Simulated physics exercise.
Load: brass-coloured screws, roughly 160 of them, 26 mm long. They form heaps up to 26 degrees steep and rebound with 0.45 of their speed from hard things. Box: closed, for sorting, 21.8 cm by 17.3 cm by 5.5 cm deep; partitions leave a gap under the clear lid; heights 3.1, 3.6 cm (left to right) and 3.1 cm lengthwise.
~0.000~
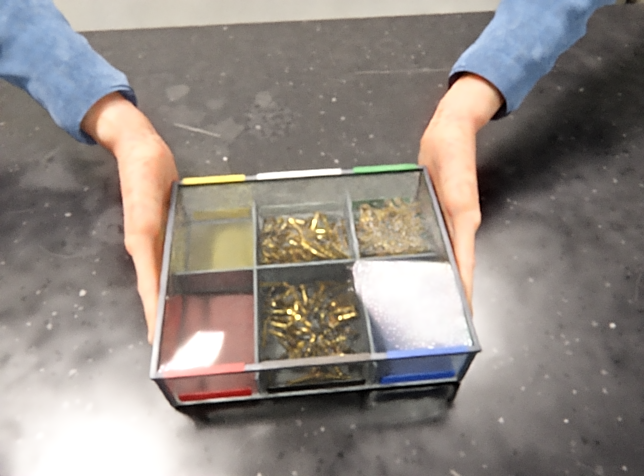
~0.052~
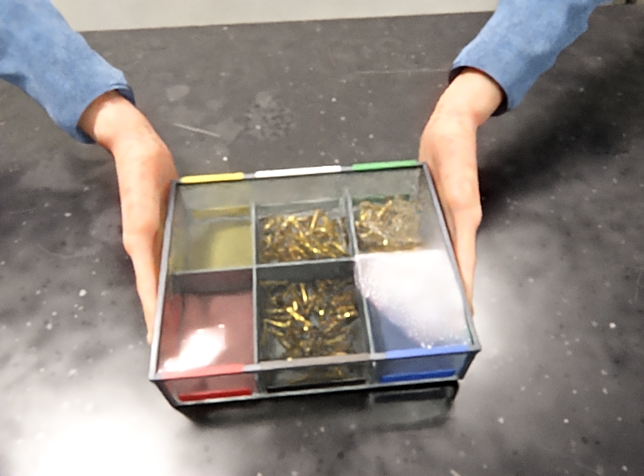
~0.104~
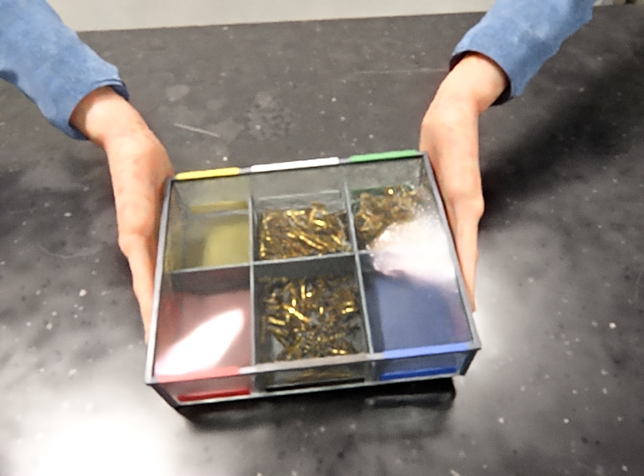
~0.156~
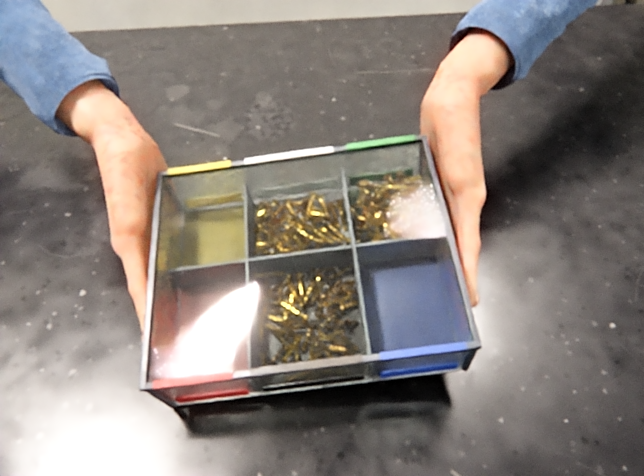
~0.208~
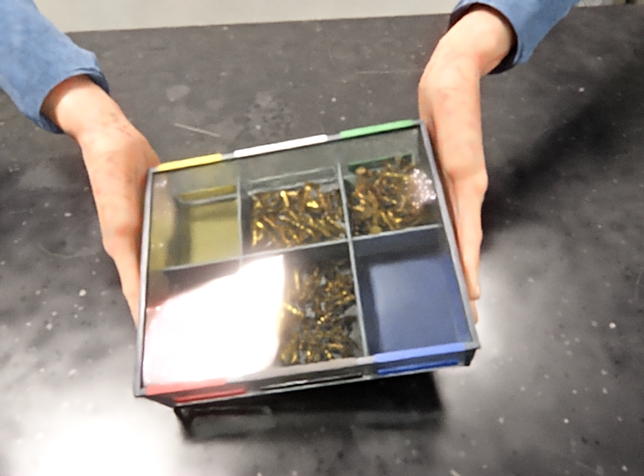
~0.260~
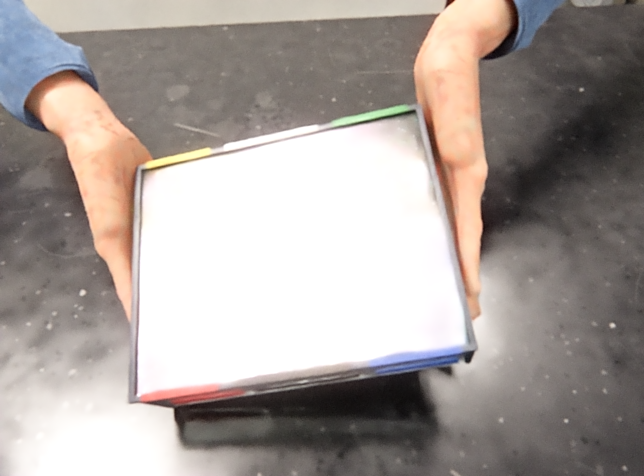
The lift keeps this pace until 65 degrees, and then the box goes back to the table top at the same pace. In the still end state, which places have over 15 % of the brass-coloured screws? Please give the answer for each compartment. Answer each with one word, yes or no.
Red compartment: No. Blue compartment: No. Green compartment: Yes. Yellow compartment: No. White compartment: Yes. Black compartment: Yes.
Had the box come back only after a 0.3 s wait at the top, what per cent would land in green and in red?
Result - green: 30 %; red: 5 %.
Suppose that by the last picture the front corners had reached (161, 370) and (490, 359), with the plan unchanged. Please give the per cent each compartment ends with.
Final shares: Red 0%, blue 0%, green 40%, yellow 0%, white 30%, black 30%.
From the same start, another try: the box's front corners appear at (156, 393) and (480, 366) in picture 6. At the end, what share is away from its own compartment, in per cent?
It would come to roughly 5 percent.
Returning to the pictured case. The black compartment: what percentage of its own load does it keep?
Roughly 100 per cent.
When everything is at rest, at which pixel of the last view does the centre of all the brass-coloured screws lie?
Close to pixel (304, 270).
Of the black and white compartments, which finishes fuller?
The black one has more.
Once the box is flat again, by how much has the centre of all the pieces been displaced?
Roughly 3.0 cm.
Then, at 0.87 s, tilt 64 degrees; green 35 %, white 30 %, black 35 %.
After 1.28 s, tilt 26 degrees; red 5 %, blue 5 %, green 30 %, white 25 %, black 35 %.
After 1.77 s, tilt 0 degrees; red 5 %, blue 5 %, green 30 %, white 25 %, black 35 %.
In the end, at 2.1 s, red 5 %, blue 5 %, green 30 %, yellow 0 %, white 25 %, black 35 %.
